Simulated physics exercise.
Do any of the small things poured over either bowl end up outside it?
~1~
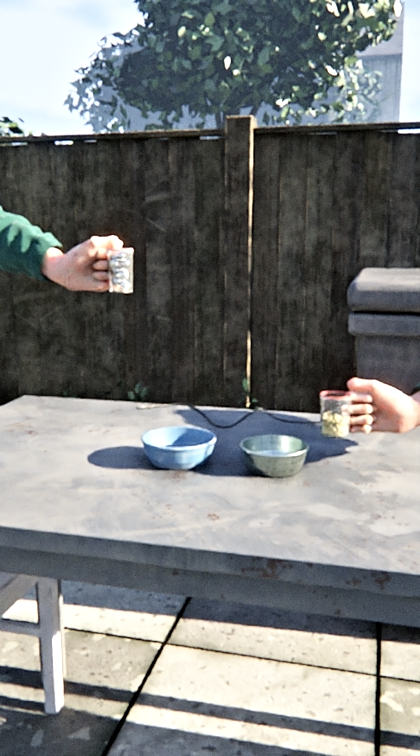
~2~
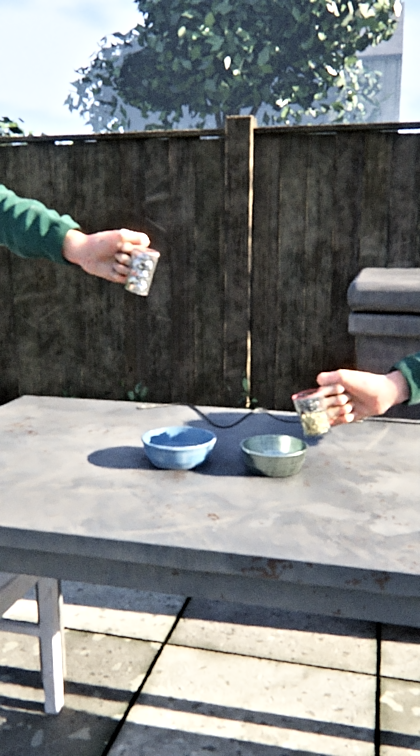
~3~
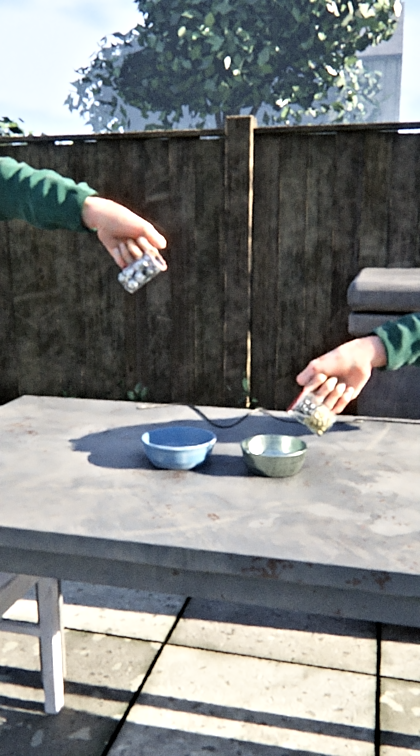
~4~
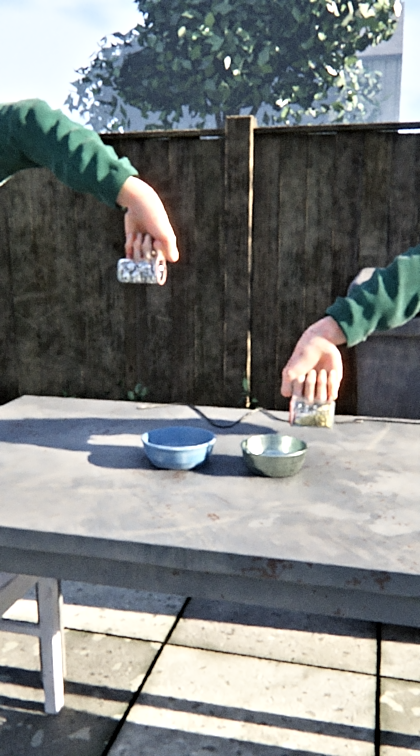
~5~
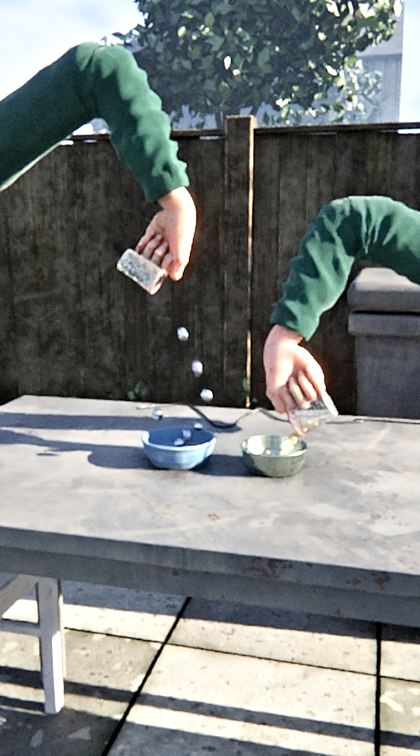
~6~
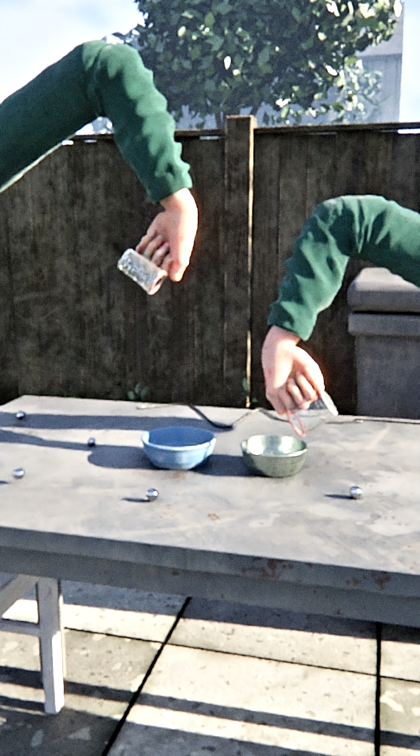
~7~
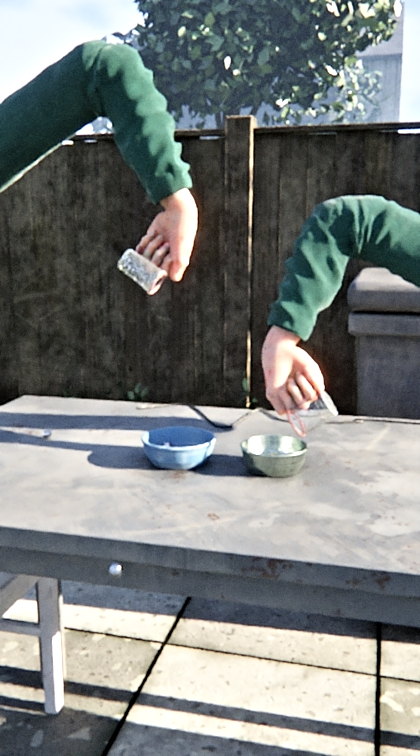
Yes, most of the shiny balls poured from high up on the left ended up outside the blue bowl. The ones poured from low down on the right all stayed in the green bowl.
